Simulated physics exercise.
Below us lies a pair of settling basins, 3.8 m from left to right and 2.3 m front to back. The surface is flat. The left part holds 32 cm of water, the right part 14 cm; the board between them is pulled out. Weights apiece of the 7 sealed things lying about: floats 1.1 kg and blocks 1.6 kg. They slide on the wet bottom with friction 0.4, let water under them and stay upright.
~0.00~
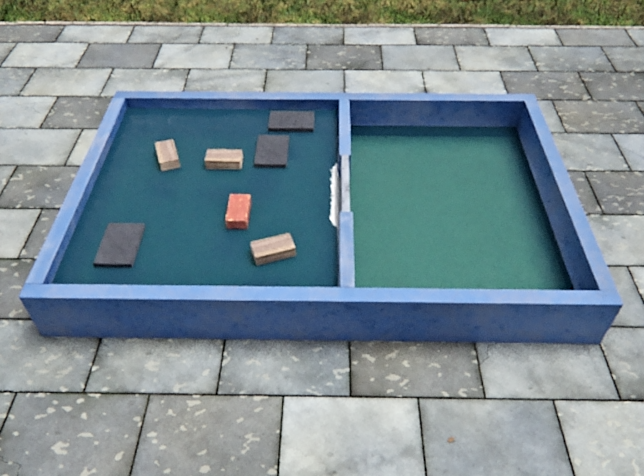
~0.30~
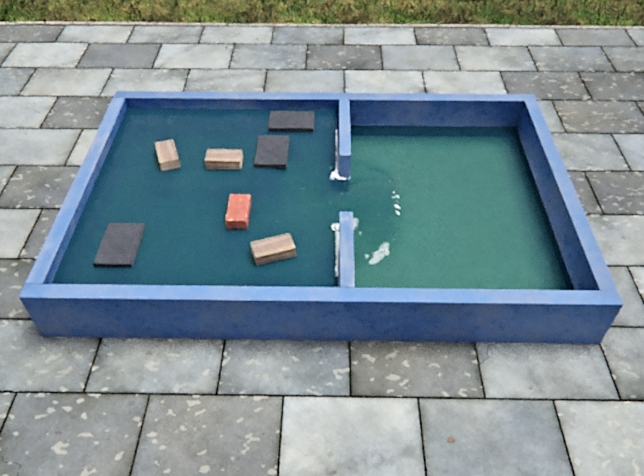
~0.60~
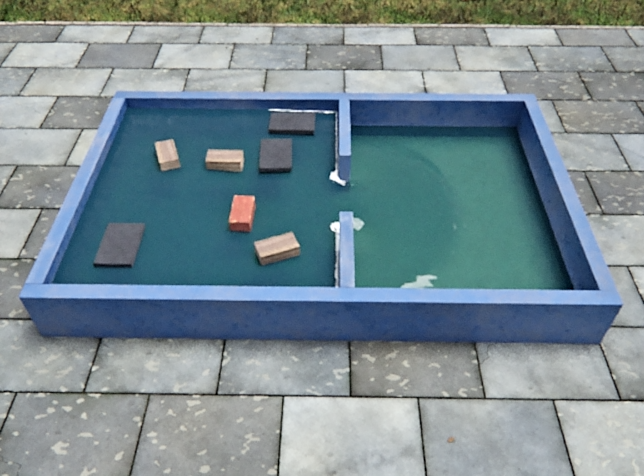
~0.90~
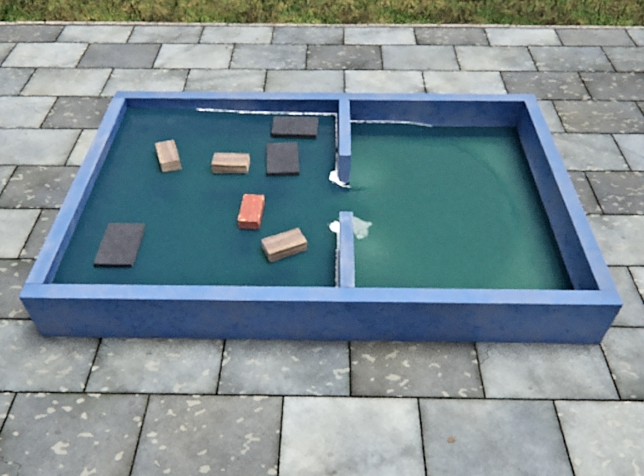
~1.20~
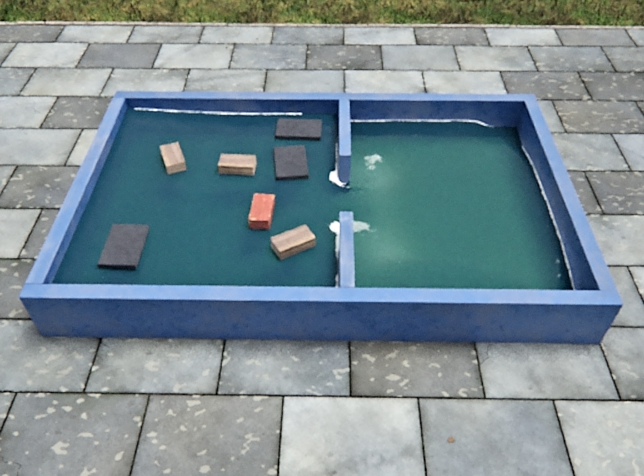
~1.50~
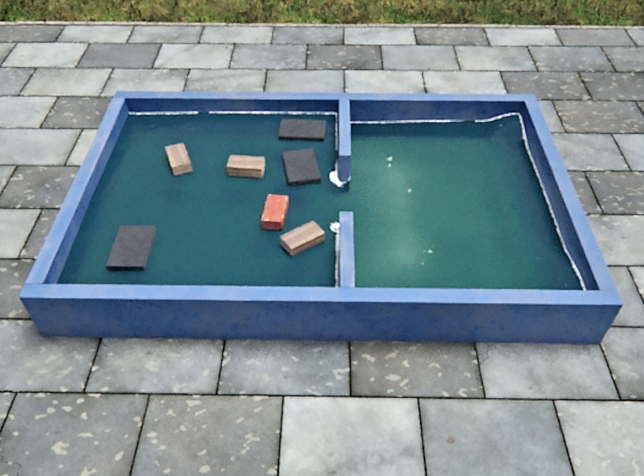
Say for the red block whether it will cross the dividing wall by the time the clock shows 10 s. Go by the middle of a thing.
Red block passes.
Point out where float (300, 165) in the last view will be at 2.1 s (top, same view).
Near (335, 179).
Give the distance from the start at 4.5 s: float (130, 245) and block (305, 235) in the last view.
In turn: 10 cm, 150 cm.
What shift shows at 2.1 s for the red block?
About 60 cm.
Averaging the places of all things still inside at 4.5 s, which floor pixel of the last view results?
Near (340, 205).
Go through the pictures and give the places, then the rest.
The first frame shows the red block at (238, 207) floats; 32 cm deep round most things; 0 of 7 have shifted.
The second frame shows the red block at (238, 207), afloat; about 2040 L in view; 0 of 7 have shifted.
The third frame shows the red block at (242, 209), afloat; 31 cm deep round most things; 0 of 7 have shifted.
The fourth frame shows the red block at (251, 208) floats, 10 cm from its start; about 2040 L in view; 5 of 7 have shifted.
The fifth frame shows the red block at (262, 207) floats, 18 cm from its start; 29 cm deep round most things; 5 of 7 have shifted.
The sixth frame shows the red block at (275, 208), afloat, 29 cm from its start; about 2040 L in view; 7 of 7 have shifted.
After 2.1 s the red block is near (308, 203), 0.6 m from its start, afloat; 0 of 7 are over the mark; 7 afloat.
After 4.5 s the red block is near (461, 157), 2.1 m from its start, afloat; 3 of 7 are over the mark; 7 afloat.
After 7.0 s the red block is near (443, 141), 2.1 m from its start, afloat; 3 of 7 are over the mark; 7 afloat.
After 10.0 s the red block is near (465, 163), 2.0 m from its start, afloat; 3 of 7 are over the mark; 7 afloat.
